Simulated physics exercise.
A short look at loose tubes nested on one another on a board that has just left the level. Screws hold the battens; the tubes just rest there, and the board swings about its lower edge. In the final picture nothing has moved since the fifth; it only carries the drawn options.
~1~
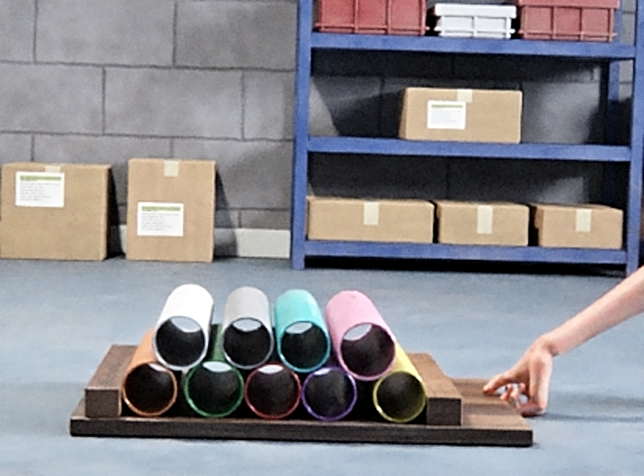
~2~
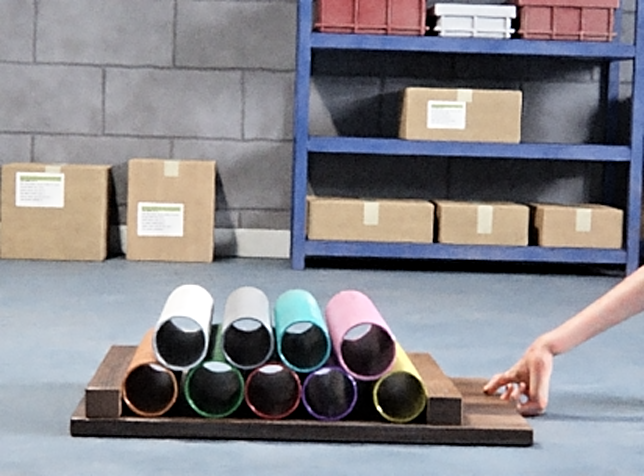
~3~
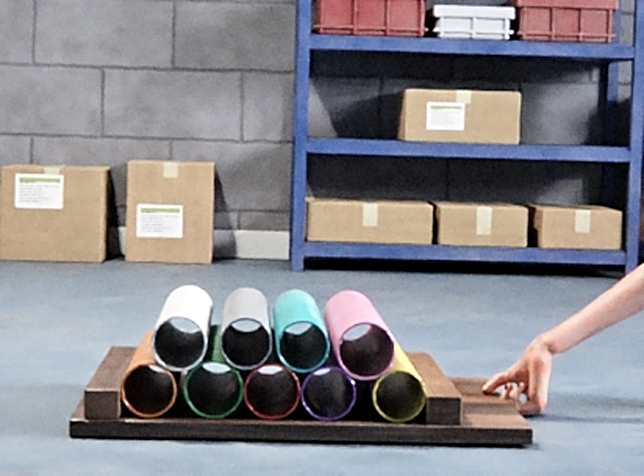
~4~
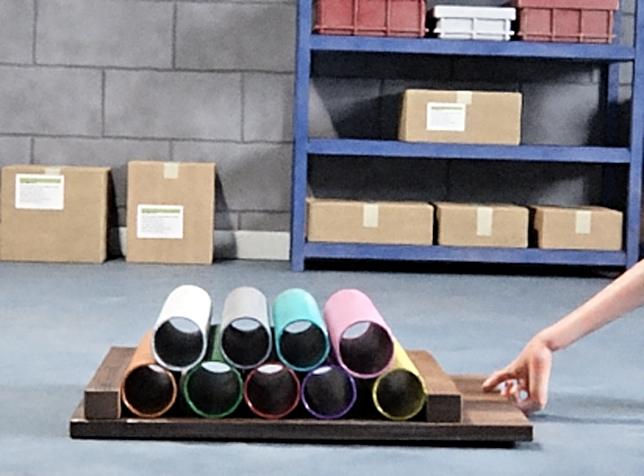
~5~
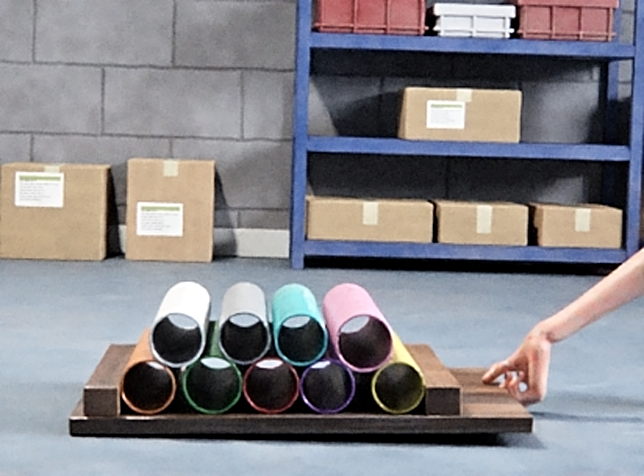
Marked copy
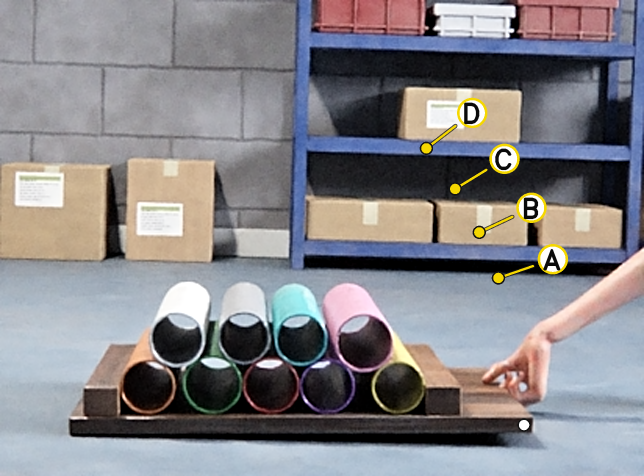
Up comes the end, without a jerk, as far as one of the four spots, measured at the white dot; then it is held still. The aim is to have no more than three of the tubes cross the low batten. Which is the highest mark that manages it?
Lift it to B and no more.
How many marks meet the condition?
The number is two.
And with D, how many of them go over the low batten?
With D, four.
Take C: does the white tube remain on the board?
The white tube: No.
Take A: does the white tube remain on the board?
The white tube: Yes.
On the marked copy, A at (499, 278); B at (479, 233); C at (455, 189); D at (426, 148); the white dot at (524, 425).
With B. Early on, board at 16°.
Further on, board at 27°.
At the end, board at 27°, one over the low batten (white).
As for the rest, A none over the low batten; C four over the low batten (white, turquoise, grey, pink); D four over the low batten (white, turquoise, grey, pink).
